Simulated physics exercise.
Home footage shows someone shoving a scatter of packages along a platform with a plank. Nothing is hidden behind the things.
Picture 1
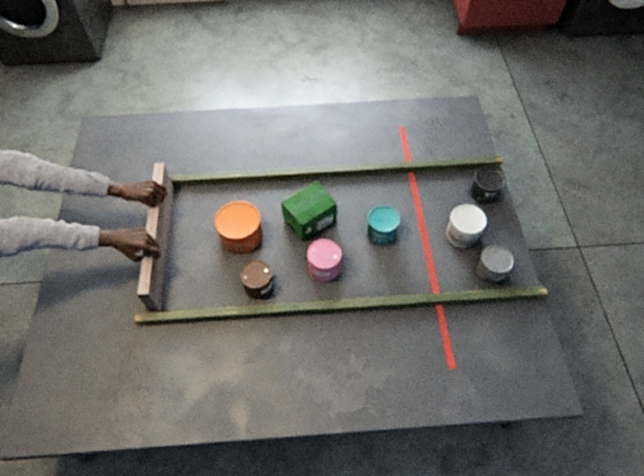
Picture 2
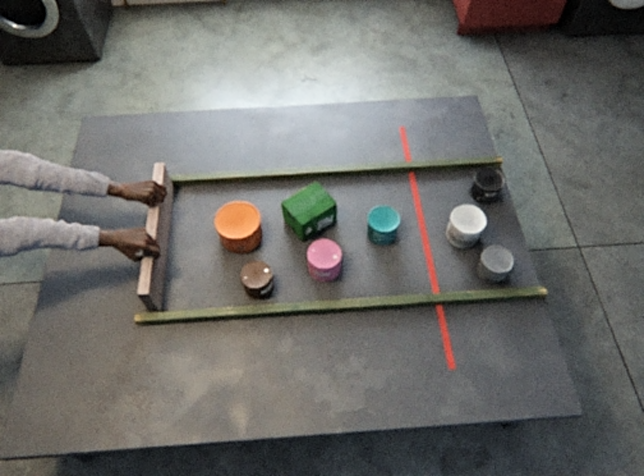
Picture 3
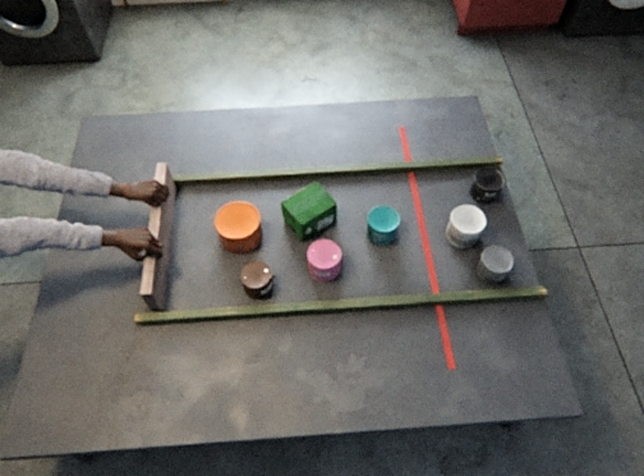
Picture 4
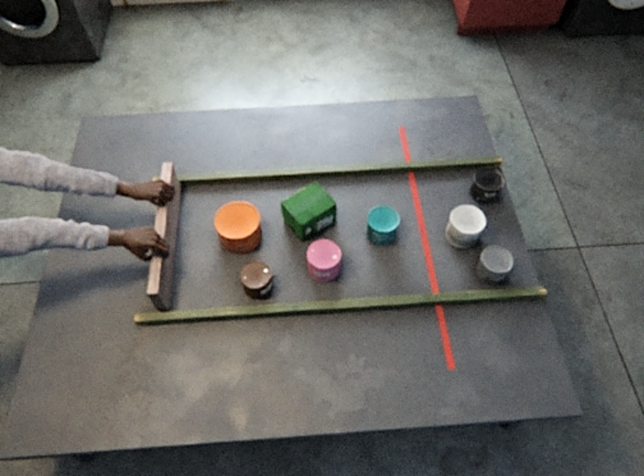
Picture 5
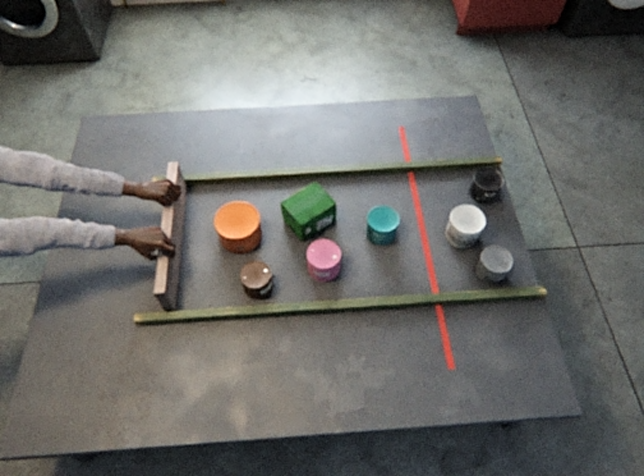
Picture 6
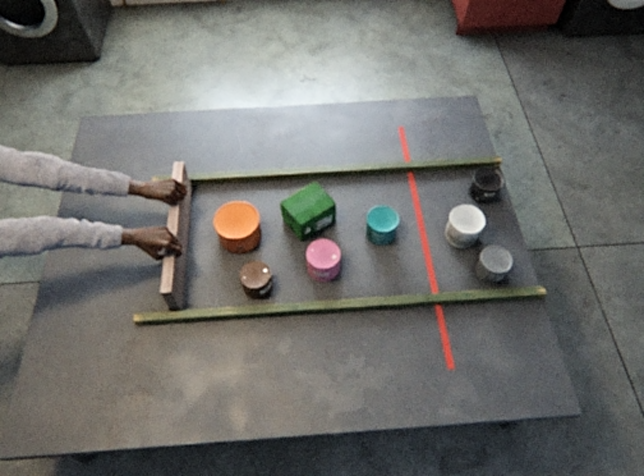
To begin with, two hands grip a plank at the left end of a dark platform, where colourful containers and a green box sit between two rails, some beyond a red line. The hands then slide the plank slightly right toward the orange container, while all the items stay still.
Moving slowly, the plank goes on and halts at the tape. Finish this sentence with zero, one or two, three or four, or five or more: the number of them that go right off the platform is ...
The number of them that go right off the platform is zero.
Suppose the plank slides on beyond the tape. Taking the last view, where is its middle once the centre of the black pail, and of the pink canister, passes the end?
The black pail gives roughly (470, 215), the pink canister roughly (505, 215).
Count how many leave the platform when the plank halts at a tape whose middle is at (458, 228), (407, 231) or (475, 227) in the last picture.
Going through each try, you'd get 1, 0 and 3.
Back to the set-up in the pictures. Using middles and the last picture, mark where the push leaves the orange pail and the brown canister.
Answer: First (444, 216), after that (450, 277).
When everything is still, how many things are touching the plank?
In total, 4.
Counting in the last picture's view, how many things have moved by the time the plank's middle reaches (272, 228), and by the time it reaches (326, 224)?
First position 3; second position 5.
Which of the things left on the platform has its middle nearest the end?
That one's the white pail.
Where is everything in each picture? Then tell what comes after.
Black pail (487, 186); grey pail (494, 265); white pail (465, 227); plank (158, 235); tape (423, 230), in the first frame.
Grey pail (494, 265); plank (158, 235), in the second frame.
White pail (465, 227); pink canister (324, 261), in the third frame.
Black pail (487, 186); brown canister (257, 280), in the fourth frame.
Grey pail (494, 265); orange pail (239, 228), in the fifth frame.
Black pail (486, 186); grey pail (493, 265); white pail (464, 227); plank (178, 234); tape (422, 230), in the sixth frame.
A little later, none off yet; black pail at rest near (486, 186); grey pail at rest near (493, 265); white pail at rest near (464, 227).
Next, none off yet; black pail at rest near (486, 186); grey pail at rest near (493, 265); white pail moving near (468, 228).
When it is over, the number that fall off is zero.
